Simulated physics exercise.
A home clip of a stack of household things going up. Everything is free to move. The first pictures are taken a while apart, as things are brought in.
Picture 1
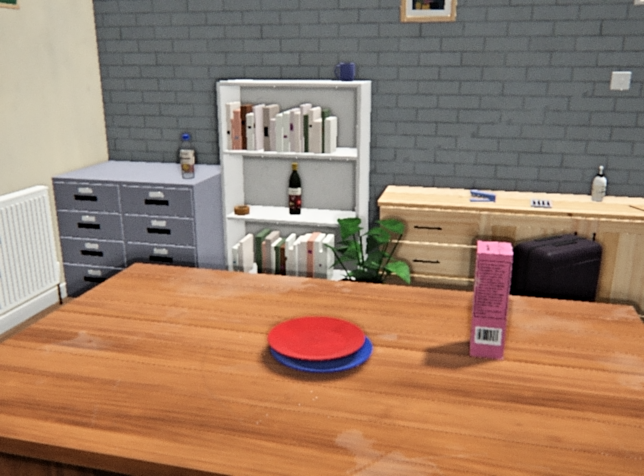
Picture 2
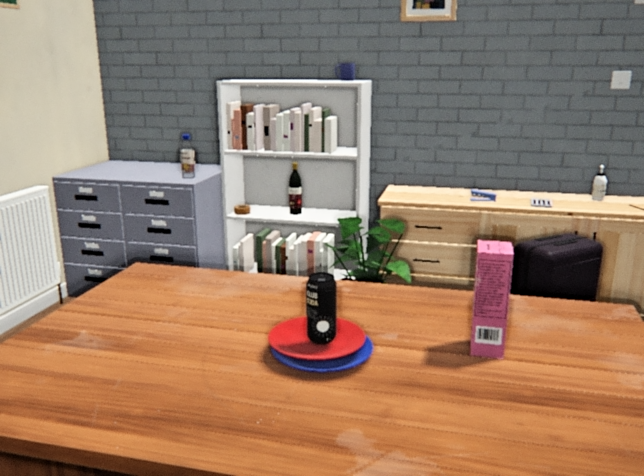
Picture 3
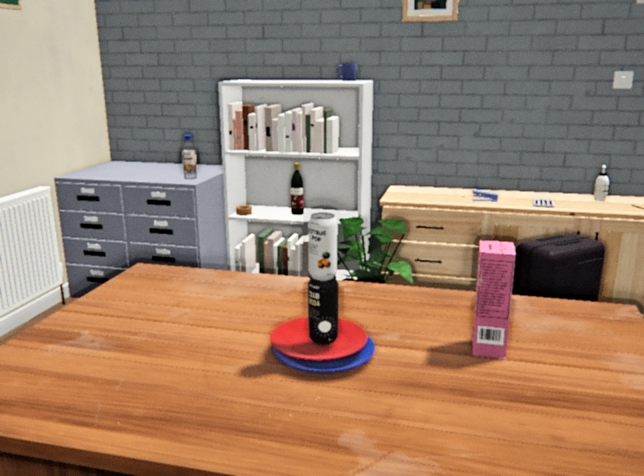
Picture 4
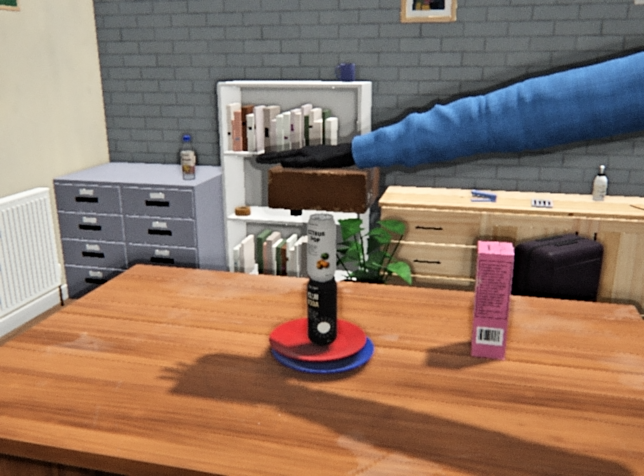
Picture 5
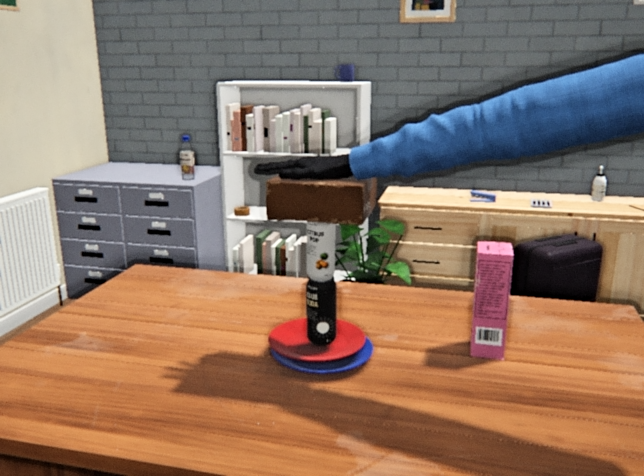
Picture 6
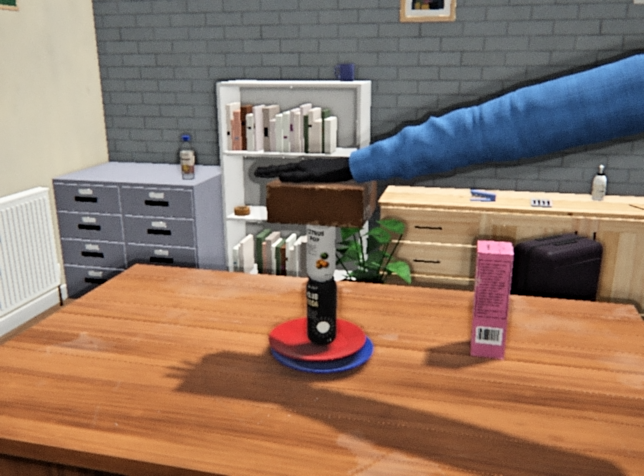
On a wooden table, cans stack up on plates and a gloved hand adds a brown box.
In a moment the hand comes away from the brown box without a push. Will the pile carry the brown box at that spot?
Outcome: The pile keeps its balance.
Then, 0.50 s later than the last frame, all is still.
Then, 1.50 s later than the last frame, brown box resting near (324, 198).
When it is over, all 6 as before. End places, in pixels of the last picture, brown box near (324, 198). The pile stays up.
